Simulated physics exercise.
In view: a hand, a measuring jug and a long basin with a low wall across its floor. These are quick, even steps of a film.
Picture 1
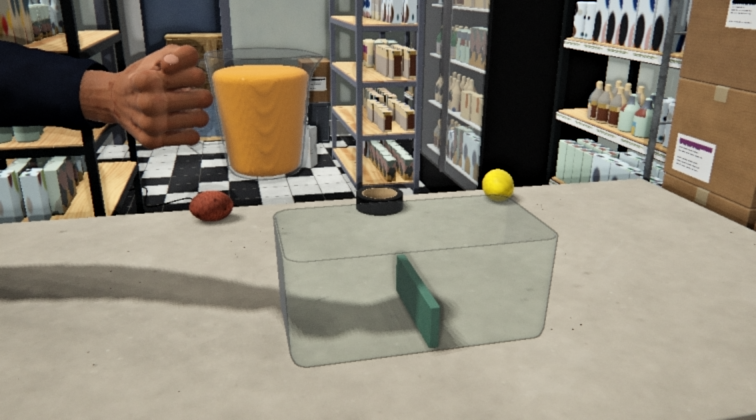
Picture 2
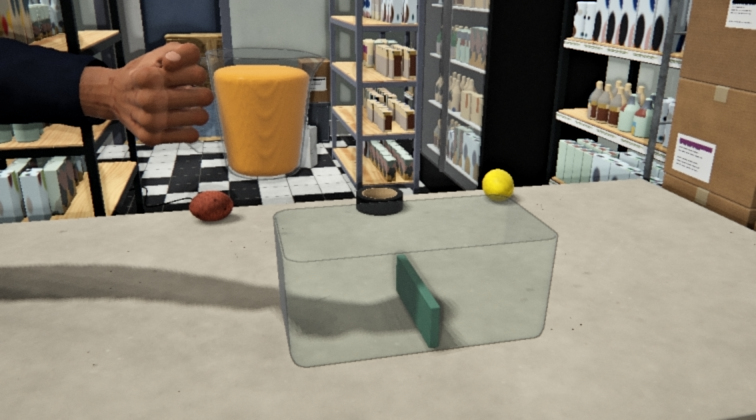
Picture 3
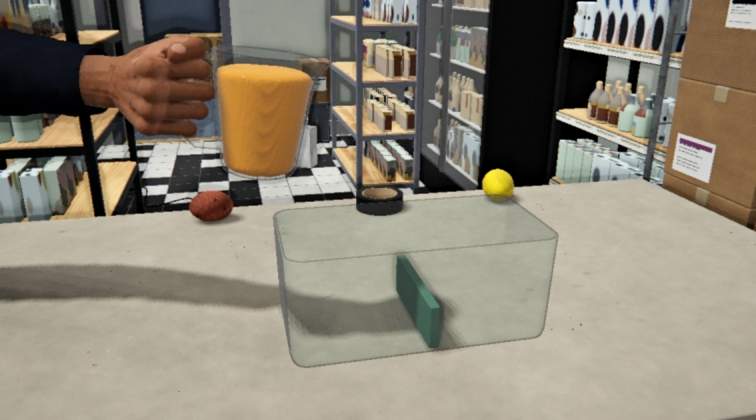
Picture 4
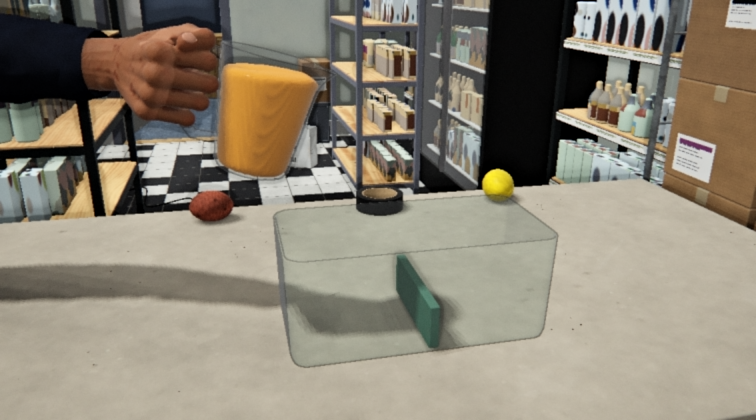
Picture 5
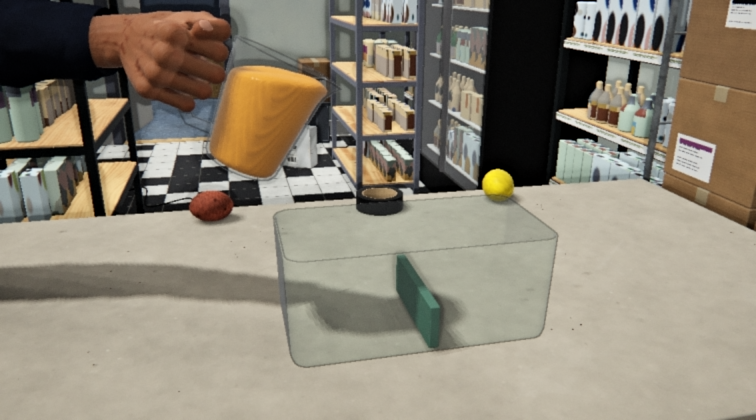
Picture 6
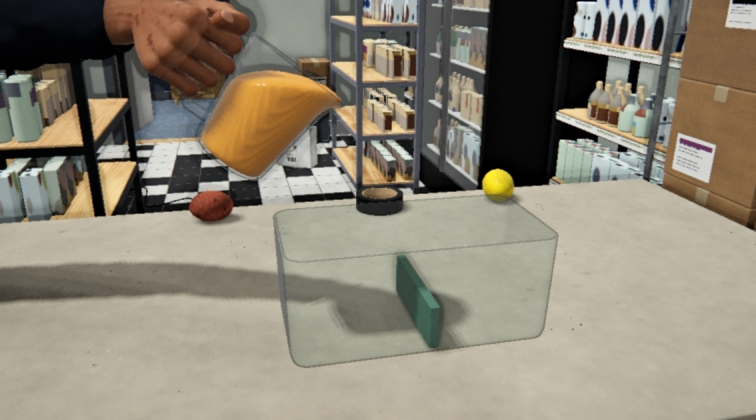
A hand at the upper left holds a clear measuring jug of orange juice above a pale grey counter, seen from the front and slightly above in a shop with stocked shelves. Below sits a clear long basin with a low green wall across its floor, with a dark red object, black round item and yellow ball behind. The hand shifts slightly right, leaning the jug rightward, slowly then faster, as juice climbs toward its rim; the camera stays still.
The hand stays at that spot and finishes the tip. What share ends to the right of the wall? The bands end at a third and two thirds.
It comes to not even a third.
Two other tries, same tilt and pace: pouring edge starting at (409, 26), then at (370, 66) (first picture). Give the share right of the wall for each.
First some 90, then 40 per cent.
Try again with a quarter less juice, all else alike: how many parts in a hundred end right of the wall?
Roughly 5 in a hundred.
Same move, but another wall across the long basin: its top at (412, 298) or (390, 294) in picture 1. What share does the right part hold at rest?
About 15 and 30 per cent.
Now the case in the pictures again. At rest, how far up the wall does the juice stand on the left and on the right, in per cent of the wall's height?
Some 40 per cent left and 0 right.
A moment on, the tilt is 107° and 44 per cent is still to pour, 28 is left of the wall and 0 right of it.
Next, the tilt is 110° and 7 per cent is still to pour, 76 is left of the wall and 0 right of it.
Then the tilt is 110° and 0 per cent is still to pour, 88 is left of the wall and 4 right of it.
Later the tilt is 110° and 0 per cent is still to pour, 89 is left of the wall and 5 right of it.
Finally, 89 per cent lies left of the wall, 5 right of it and 6 outside.
